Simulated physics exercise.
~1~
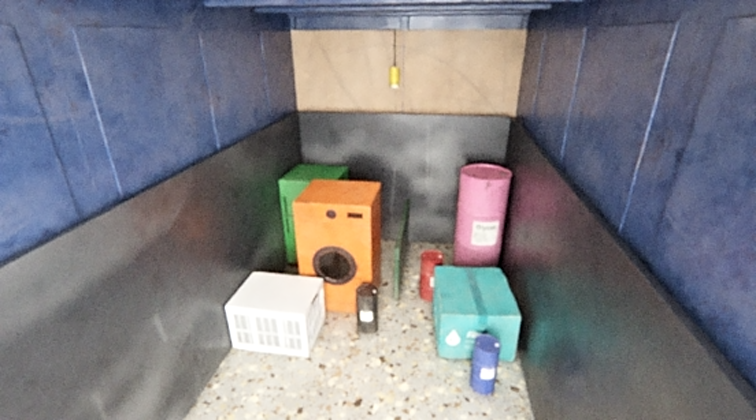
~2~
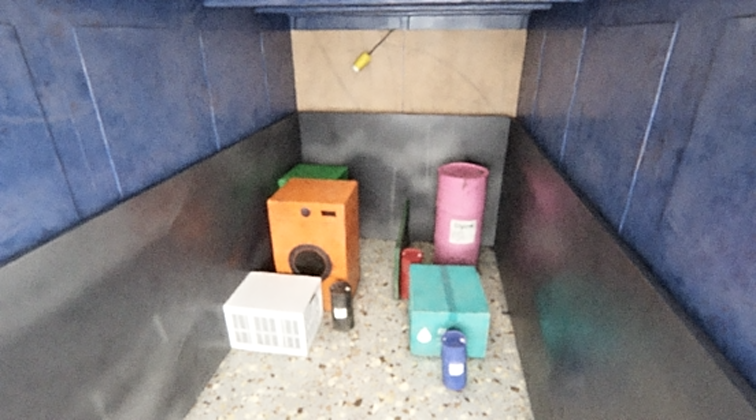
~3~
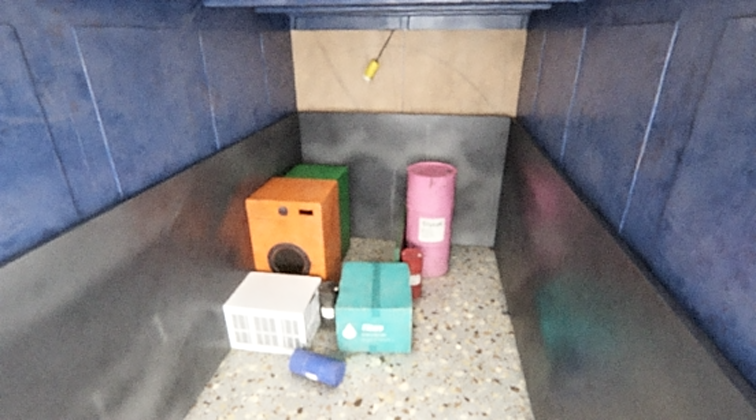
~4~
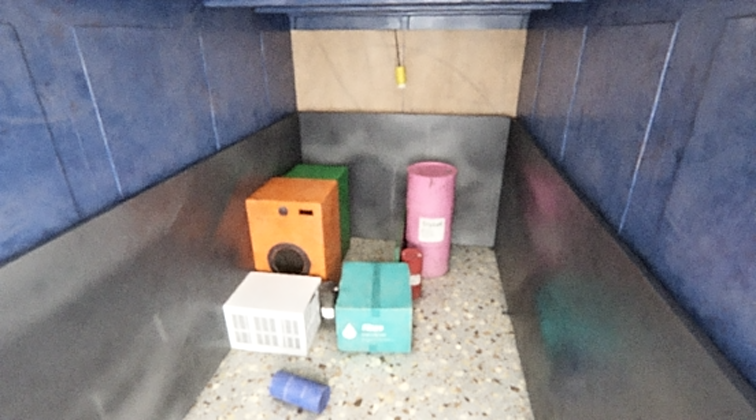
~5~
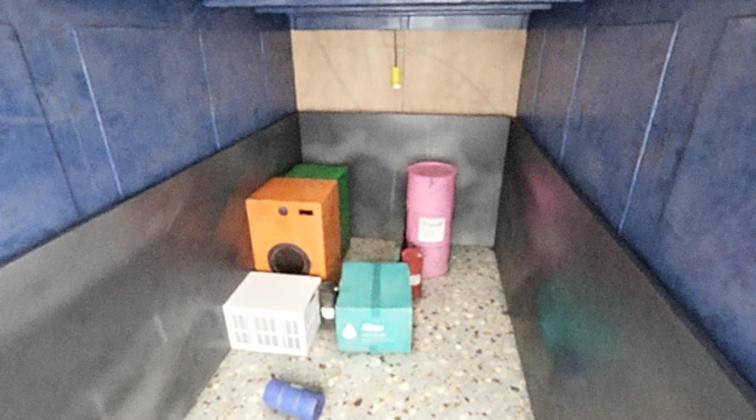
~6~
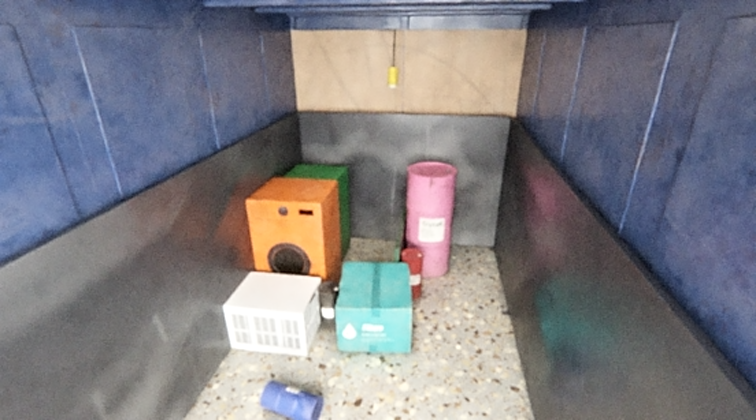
The pink drum and other loose cargo slide left, and the blue canister topples and rolls nearer.
